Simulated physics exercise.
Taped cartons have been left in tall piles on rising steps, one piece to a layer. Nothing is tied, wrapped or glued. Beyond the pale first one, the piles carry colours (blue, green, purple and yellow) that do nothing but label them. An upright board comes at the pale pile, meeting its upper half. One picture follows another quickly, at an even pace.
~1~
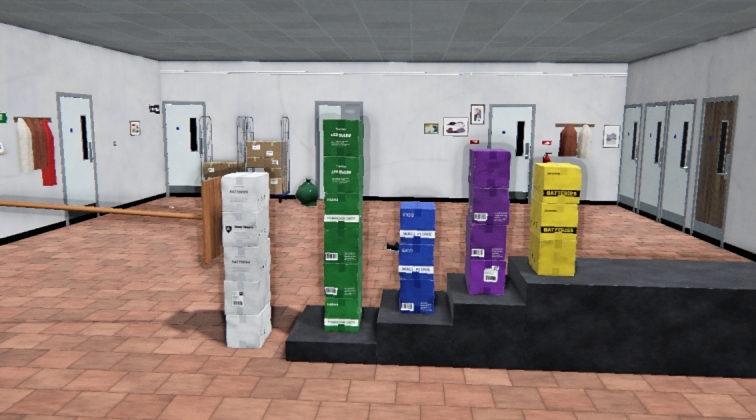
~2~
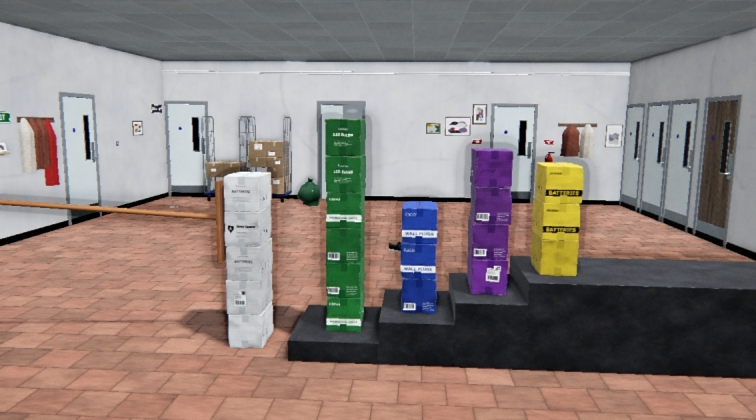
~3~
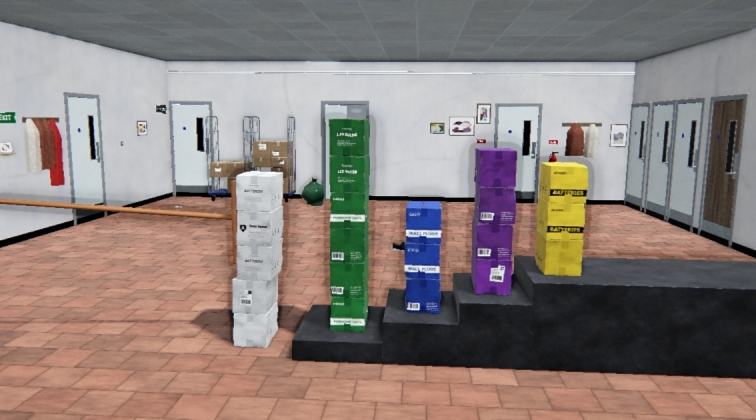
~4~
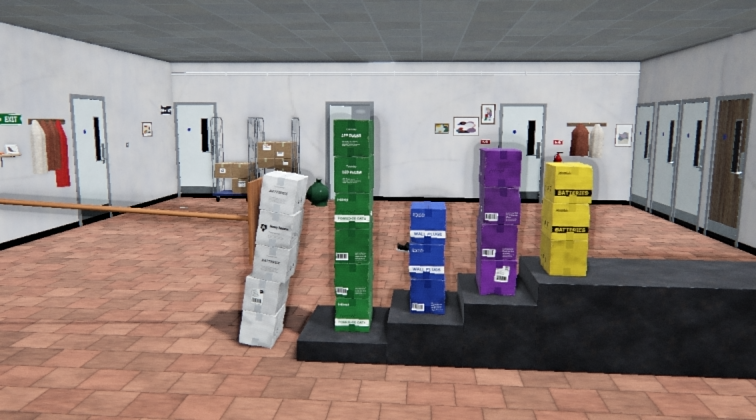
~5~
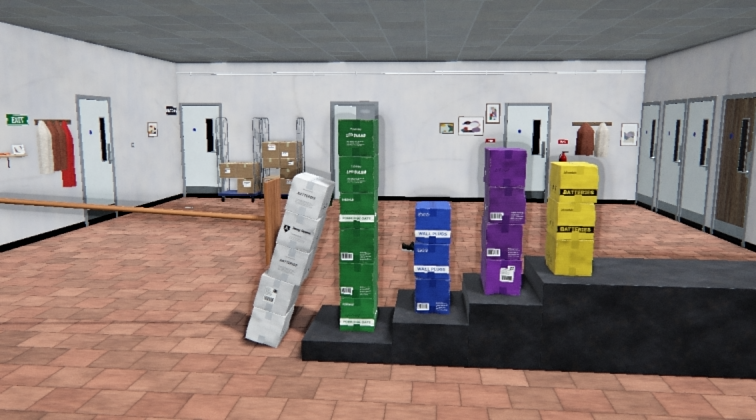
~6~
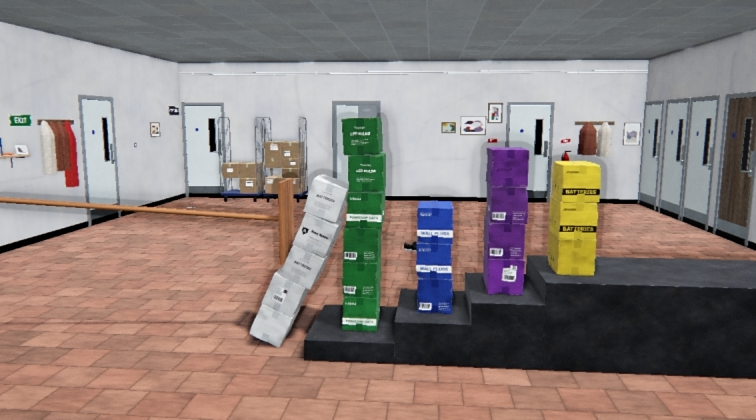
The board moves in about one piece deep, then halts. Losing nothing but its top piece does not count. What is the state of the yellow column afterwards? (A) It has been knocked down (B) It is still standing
A, it has been knocked down.
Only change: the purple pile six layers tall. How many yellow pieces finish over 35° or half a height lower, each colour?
I count yellow 3.
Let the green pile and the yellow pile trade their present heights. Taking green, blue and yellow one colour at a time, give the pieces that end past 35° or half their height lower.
Green 2, blue 0, yellow 0.
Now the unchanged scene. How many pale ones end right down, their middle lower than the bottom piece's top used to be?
Count = 1.
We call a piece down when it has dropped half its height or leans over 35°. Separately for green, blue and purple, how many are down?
Result per colour: Green = 6, blue = 3, purple = 4.
Just after the last frame, 3 of the pale pile down; none of the 3 yellow cartons down (0 of 16 in all colours); top yellow carton unmoved; top green carton tilted a little.
A moment on, 5 of the pale pile down; none of the 3 yellow cartons down (3 of 16 in all colours); top yellow carton unmoved; top blue carton tilted clearly.
Further on, 5 of the pale pile down; 3 of the 3 yellow cartons down (16 of 16 in all colours); top yellow carton tilted steeply, half its height lower; top green carton tilted steeply, about its own height lower.
When it is over, 5 of the pale pile down; 3 of the 3 yellow cartons down (16 of 16 in all colours); top yellow carton upside down; top purple carton on its side. In pixels of the last frame, middles, top yellow carton near (744, 256), top purple carton near (658, 218).
